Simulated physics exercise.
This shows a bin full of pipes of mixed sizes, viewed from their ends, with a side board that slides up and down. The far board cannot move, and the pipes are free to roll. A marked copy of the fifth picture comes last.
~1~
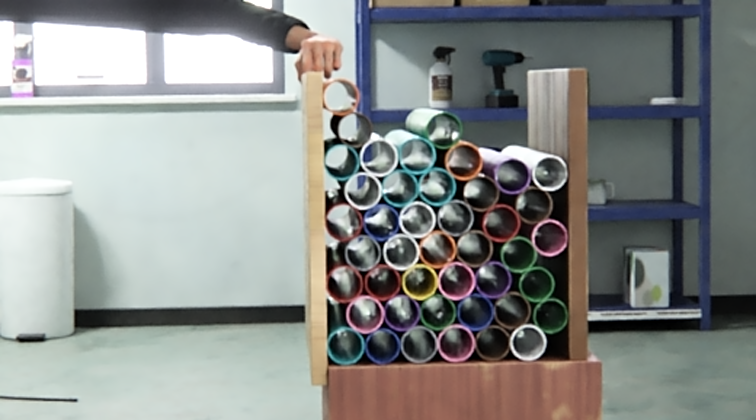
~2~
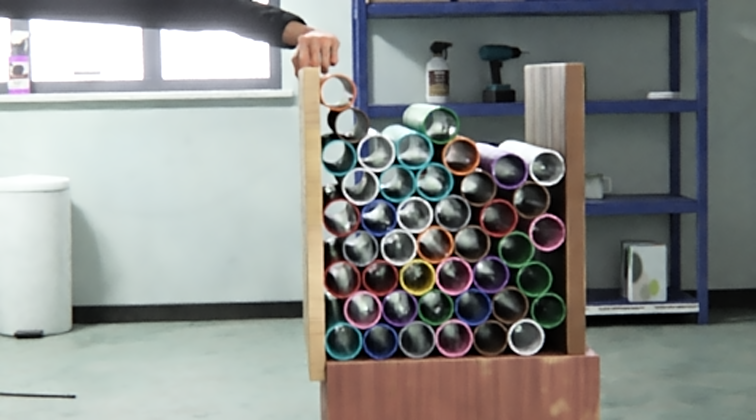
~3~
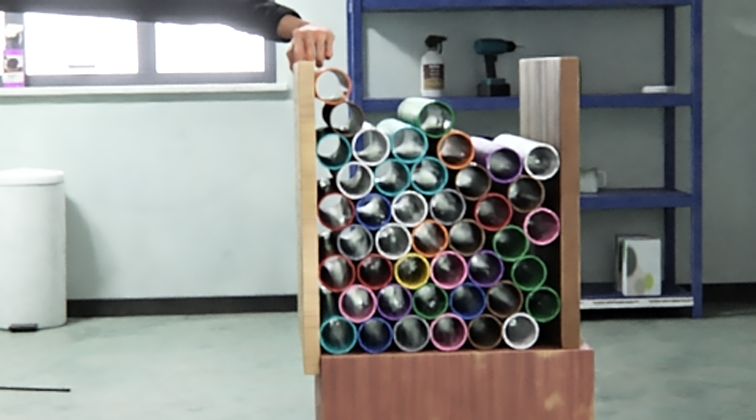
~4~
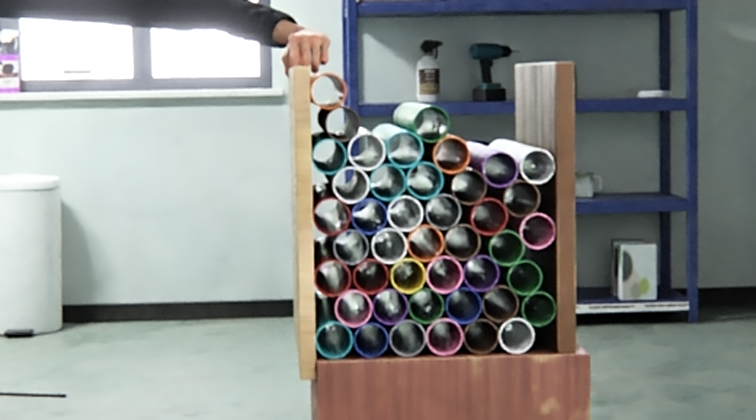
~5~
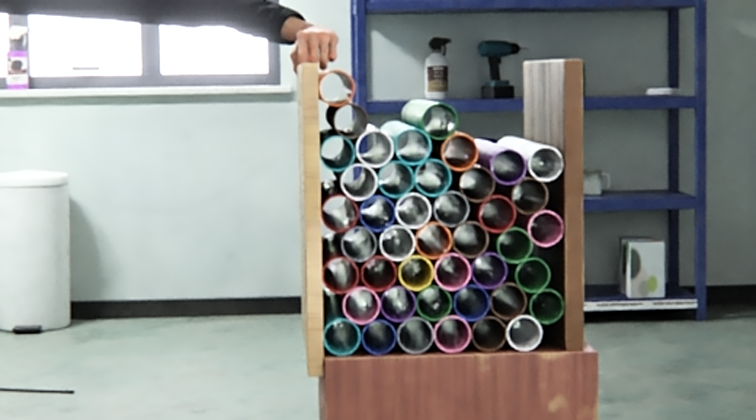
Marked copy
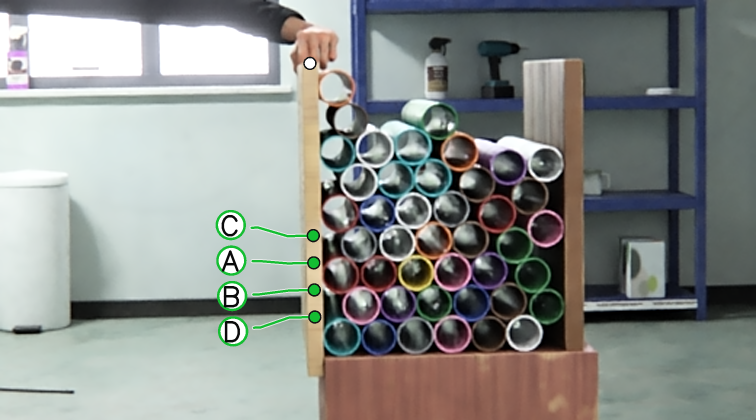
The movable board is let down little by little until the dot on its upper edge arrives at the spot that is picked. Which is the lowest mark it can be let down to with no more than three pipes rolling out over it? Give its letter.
Down to C.
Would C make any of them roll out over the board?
At C: Yes.
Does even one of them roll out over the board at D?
Yes.
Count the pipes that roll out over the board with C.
At C the number is three.
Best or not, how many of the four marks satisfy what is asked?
One of them.
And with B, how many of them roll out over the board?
It comes to six.
On the marked copy, A at (314, 263); B at (314, 290); C at (313, 235); D at (315, 317); the white dot at (310, 64).
Taking C. A third of the way, top of the board (319, 137).
Two thirds of the way, top of the board (321, 219).
When it is over, top of the board (321, 234), three out over the board.
As for the rest, A more than three out over the board; B more than three out over the board; D more than three out over the board.
